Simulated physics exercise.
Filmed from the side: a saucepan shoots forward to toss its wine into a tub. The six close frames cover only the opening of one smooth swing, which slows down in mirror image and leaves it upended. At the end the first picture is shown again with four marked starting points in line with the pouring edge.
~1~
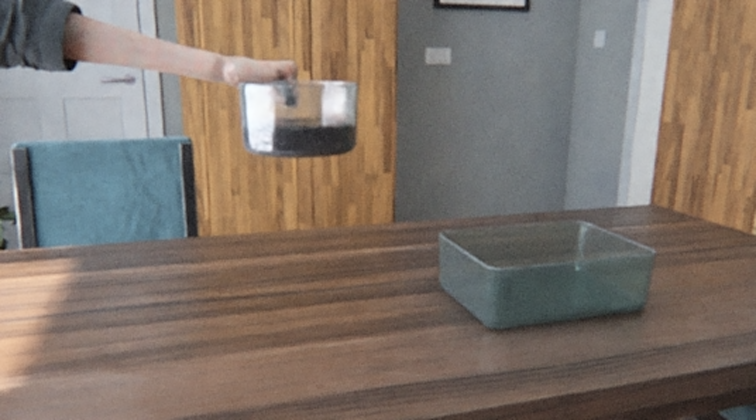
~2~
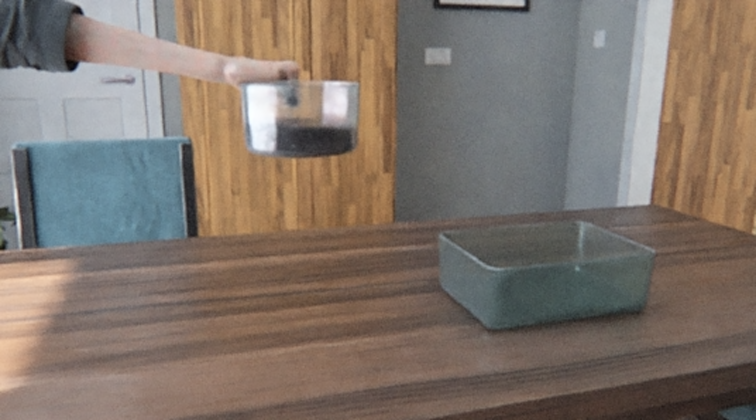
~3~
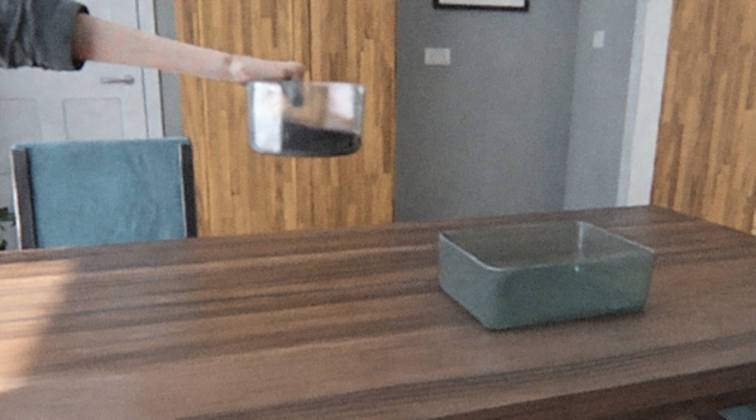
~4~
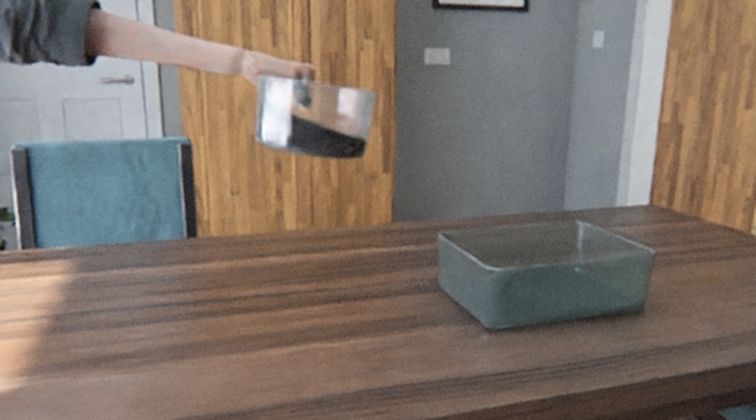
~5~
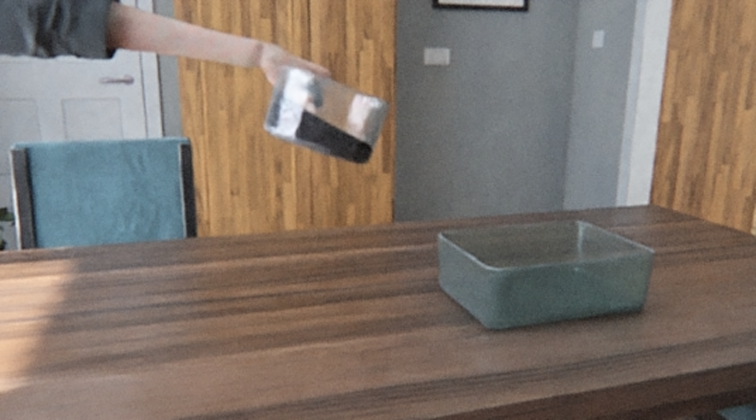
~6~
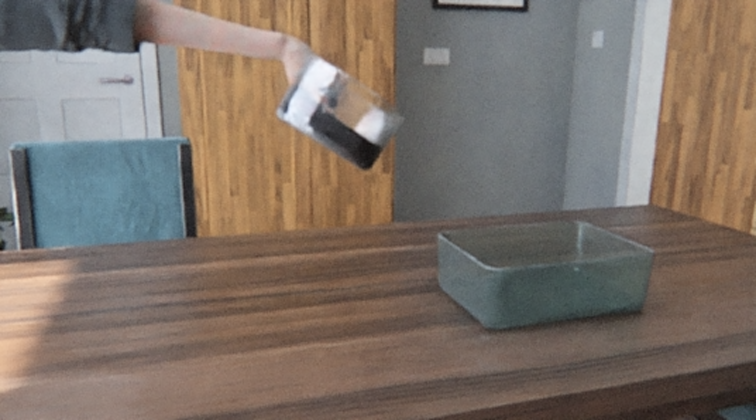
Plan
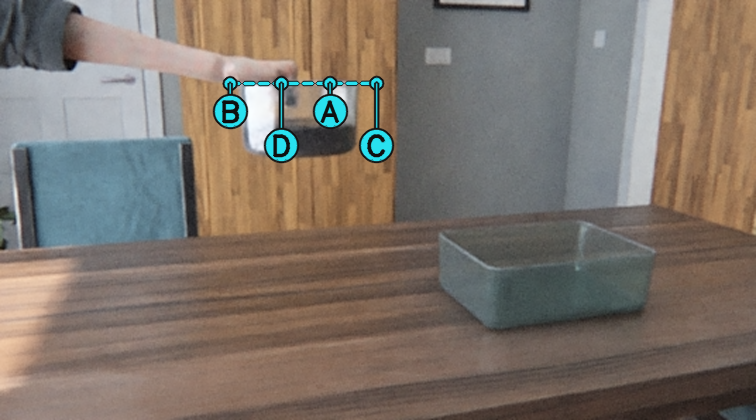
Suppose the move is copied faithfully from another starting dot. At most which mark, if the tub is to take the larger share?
Spot D.
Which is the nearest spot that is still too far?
That would be B.
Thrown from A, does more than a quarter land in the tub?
Yes.
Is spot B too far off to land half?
Yes.
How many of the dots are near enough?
Three of them.
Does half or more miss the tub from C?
No, that is safe.
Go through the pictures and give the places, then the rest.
Upright, lip at (353, 83); tub from (483, 327) to (643, 306); nothing has left yet, in the first picture.
Upright, lip at (355, 83); nothing has left yet, in the second picture.
Upright, lip at (361, 85); nothing has left yet, in the third picture.
Tipped about 9°, lip at (372, 92); nothing has left yet, in the fourth picture.
Tipped about 19°, lip at (386, 103); nothing has left yet, in the fifth picture.
Tipped about 33°, lip at (399, 118); nothing has left yet, in the sixth picture.
On the marked copy, A at (330, 83); B at (230, 83); C at (376, 83); D at (281, 83).
If A is chosen, about 67 % lands in the tub, 10 % falls short and 22 % goes beside or beyond.
If B is chosen, about 12 % lands in the tub, 84 % falls short and 4 % goes beside or beyond.
If C is chosen, about 70 % lands in the tub, 9 % falls short and 21 % goes beside or beyond.
If D is chosen, about 64 % lands in the tub, 21 % falls short and 15 % goes beside or beyond.
